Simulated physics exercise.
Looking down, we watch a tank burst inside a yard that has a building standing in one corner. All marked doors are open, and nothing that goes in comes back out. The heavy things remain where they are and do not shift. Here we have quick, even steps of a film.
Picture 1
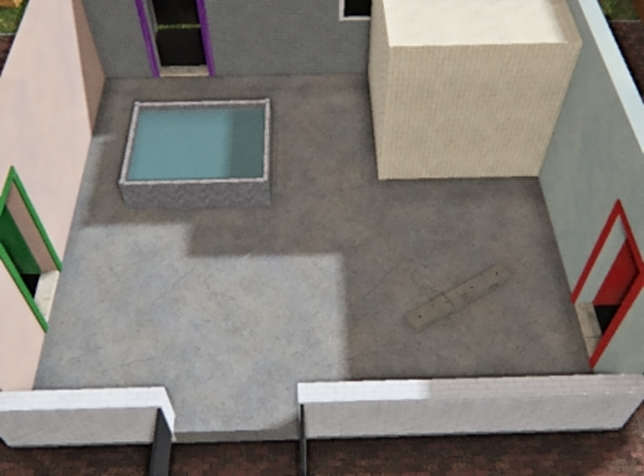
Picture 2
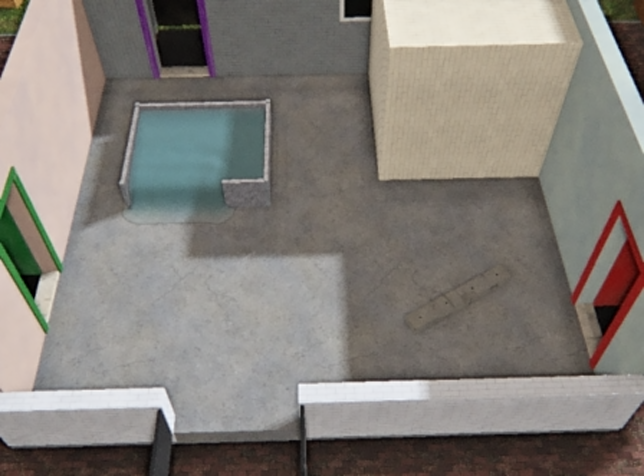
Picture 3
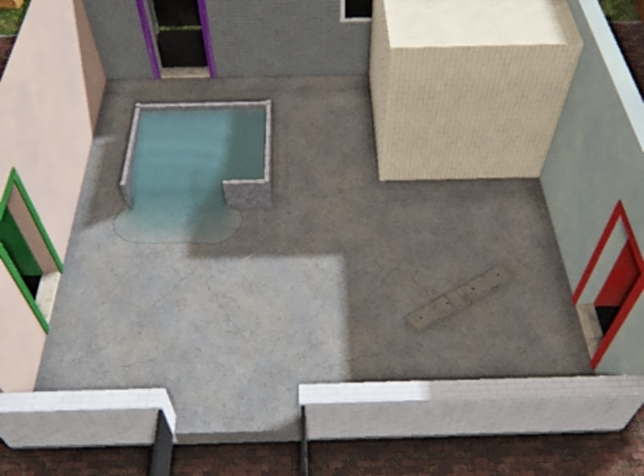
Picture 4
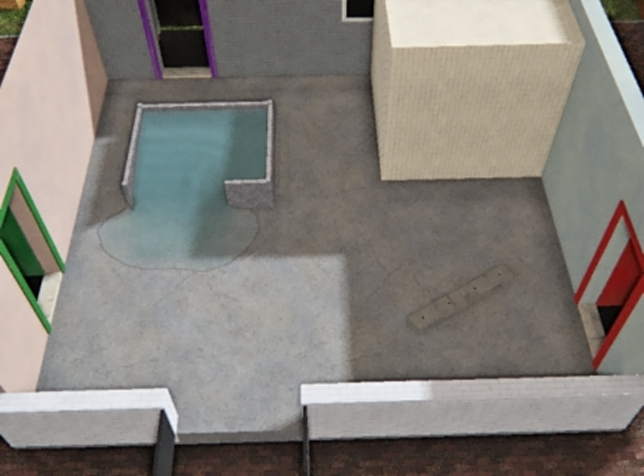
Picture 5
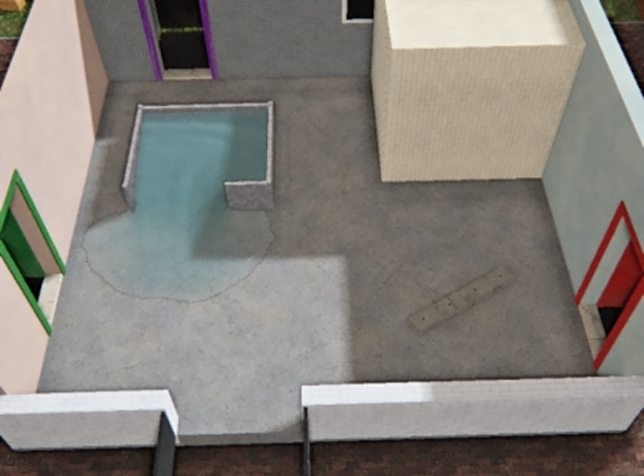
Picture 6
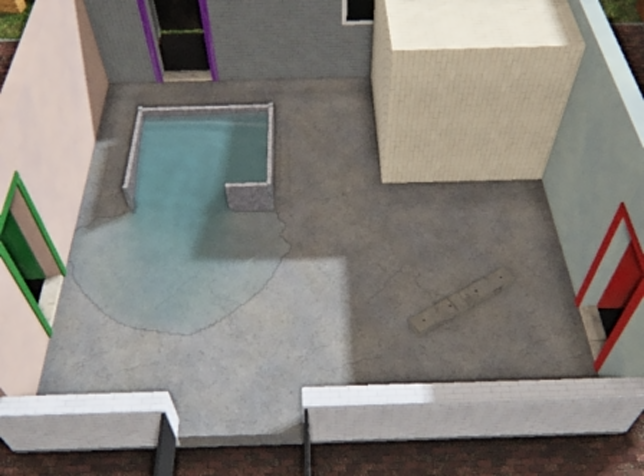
Water pours from the broken front of a square tank and spreads across the grey yard floor.
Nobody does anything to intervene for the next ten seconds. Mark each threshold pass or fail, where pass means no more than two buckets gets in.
Green door - fail; purple door - pass; red door - fail.
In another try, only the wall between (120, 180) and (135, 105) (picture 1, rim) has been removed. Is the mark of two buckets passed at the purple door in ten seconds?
In brief, the purple door exceeds the mark.
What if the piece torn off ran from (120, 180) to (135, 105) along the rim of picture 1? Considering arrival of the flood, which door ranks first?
The green-painted one, I reckon.
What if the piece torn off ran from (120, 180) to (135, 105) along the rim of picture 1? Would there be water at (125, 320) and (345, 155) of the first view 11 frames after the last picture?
Respectively, inundated and left dry.
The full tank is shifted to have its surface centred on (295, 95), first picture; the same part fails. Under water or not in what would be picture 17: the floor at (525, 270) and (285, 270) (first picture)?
I'd say still dry for the first and swamped for the second.
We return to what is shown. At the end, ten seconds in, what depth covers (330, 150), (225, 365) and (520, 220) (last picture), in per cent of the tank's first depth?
0, 10 and 8 per cent, roughly.
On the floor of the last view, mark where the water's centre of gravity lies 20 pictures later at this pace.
The balance point is around (172, 277).
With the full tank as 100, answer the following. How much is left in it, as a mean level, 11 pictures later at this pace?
Roughly 42 percent.
A moment on, water covers 25 % of the floor; the green door wet at the sill, nothing in, the purple door not reached, the red door not reached.
Next, water covers 30 % of the floor; the green door under two buckets in, the purple door not reached, the red door not reached.
Then, water covers 35 % of the floor; the green door over two buckets in, the purple door not reached, the red door not reached.
Later, water covers 45 % of the floor; the green door over two buckets in, the purple door not reached, the red door not reached.
In the end, water covers 65 % of the floor; the green door over two buckets in, the purple door not reached, the red door over two buckets in.
